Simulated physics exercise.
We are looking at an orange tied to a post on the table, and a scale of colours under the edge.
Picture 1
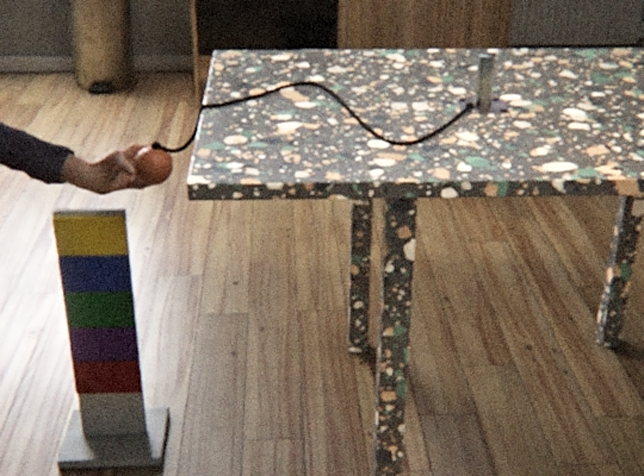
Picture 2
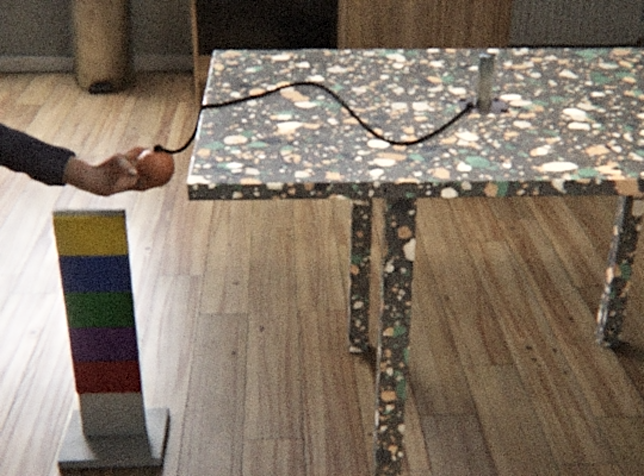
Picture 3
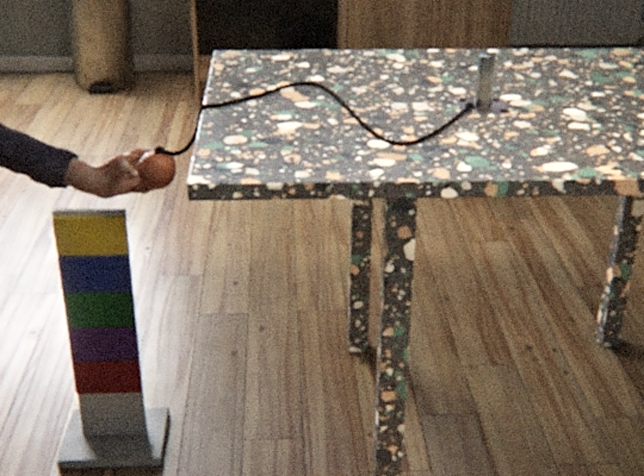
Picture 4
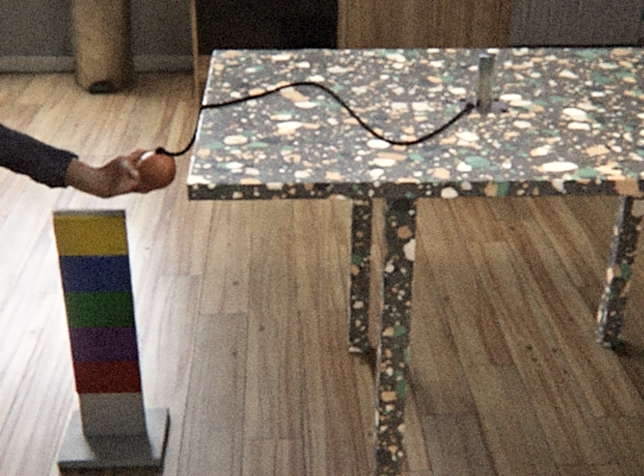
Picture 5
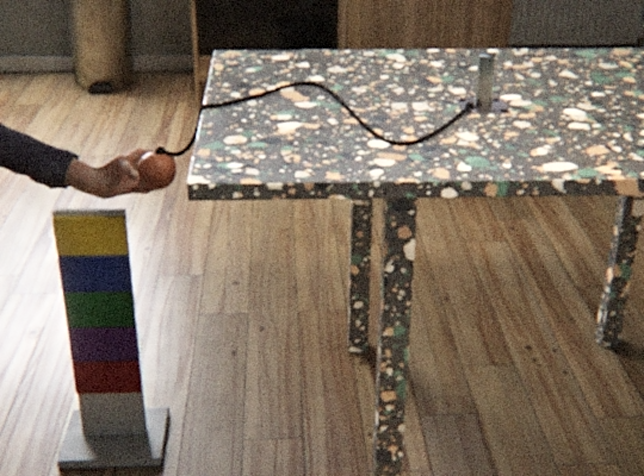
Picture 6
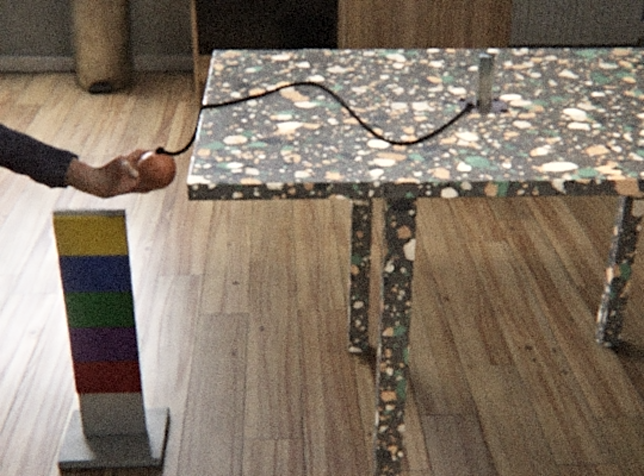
The clip shows a hand at the left holding an orange ball-like object above a striped colour scale, a dark cord running from it across a speckled table to a small post; the hand and everything else stay almost still.
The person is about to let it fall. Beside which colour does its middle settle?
Its centre hangs level with the red band.
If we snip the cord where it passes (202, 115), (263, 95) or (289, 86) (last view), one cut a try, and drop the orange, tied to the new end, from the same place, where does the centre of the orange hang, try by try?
Near (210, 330), (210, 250) and (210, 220).
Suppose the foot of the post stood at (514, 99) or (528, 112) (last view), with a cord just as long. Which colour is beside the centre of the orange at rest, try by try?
Taking them in turn: Purple; purple.
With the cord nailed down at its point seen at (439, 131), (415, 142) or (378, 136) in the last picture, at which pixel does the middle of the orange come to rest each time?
The places are (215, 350), (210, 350) and (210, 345).
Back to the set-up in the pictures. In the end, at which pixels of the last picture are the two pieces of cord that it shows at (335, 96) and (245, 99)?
Near (200, 141) and (205, 268).
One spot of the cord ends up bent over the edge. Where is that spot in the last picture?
It lies at about (339, 100).
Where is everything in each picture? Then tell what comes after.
In the first picture, orange (154, 166); yellow (90, 237); blue (95, 275); green (99, 311); purple (103, 345); red (107, 378).
In the second picture, orange (155, 168); cord through (452, 121) (388, 141) (348, 108) (302, 84) (229, 103).
In the third picture, orange (157, 170).
In the fourth picture, orange (157, 170); cord through (452, 121) (388, 141) (348, 108) (302, 84) (229, 103).
In the fifth picture, orange (157, 170).
In the sixth picture, orange (157, 170); cord through (452, 121) (388, 141) (348, 108) (302, 84) (229, 103).
Early on, orange near (203, 346); level with purple.
Midway, orange near (225, 387); level with red.
Finally, orange near (217, 383); level with red. Its middle rests at the red band.
